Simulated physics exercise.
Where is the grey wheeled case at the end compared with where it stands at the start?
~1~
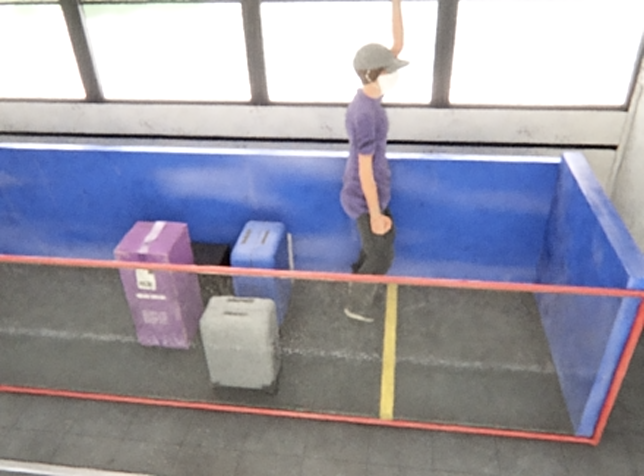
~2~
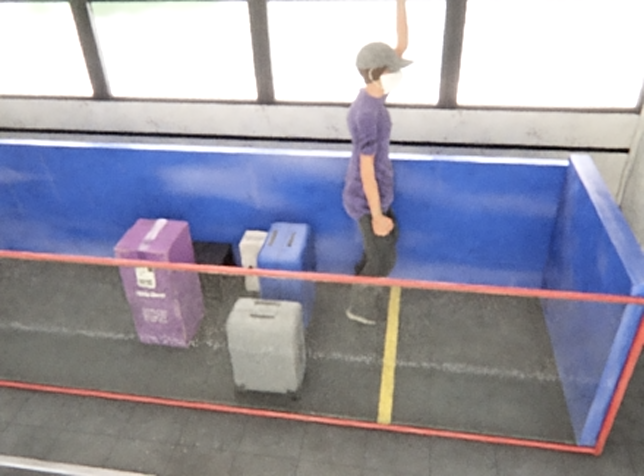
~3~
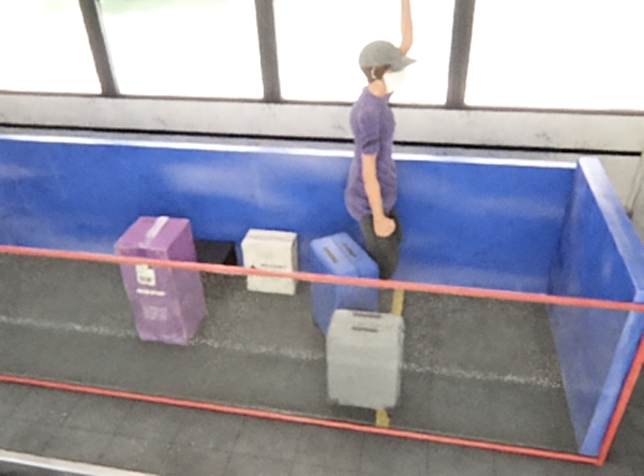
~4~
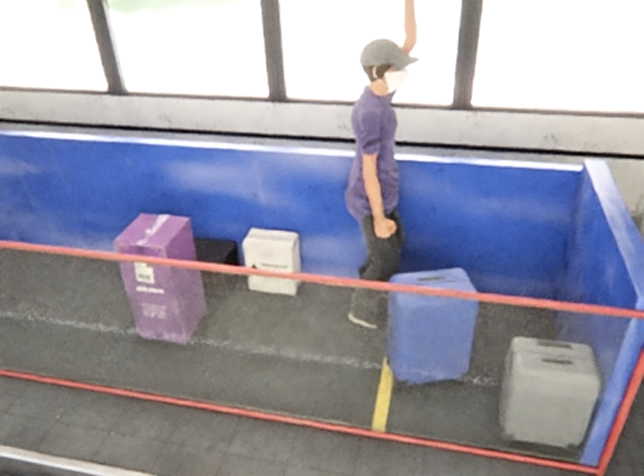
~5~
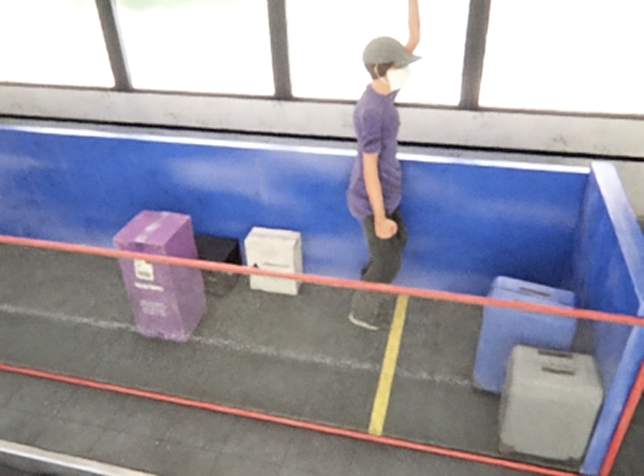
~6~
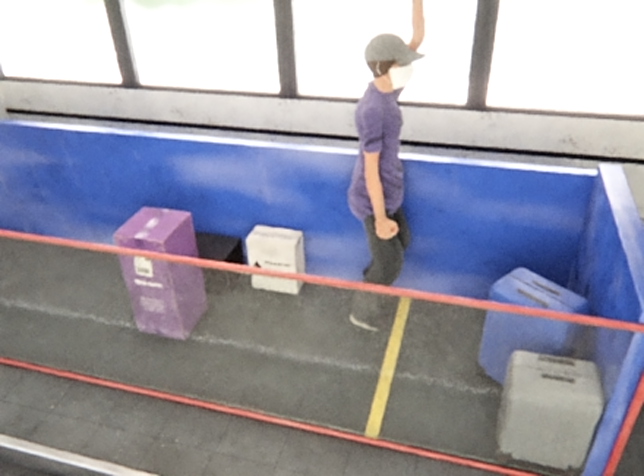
At the start it stands to the left of the yellow line, near the purple bag. At the end it is on the right side of the line, close to the right-hand wall and in front of the blue case.
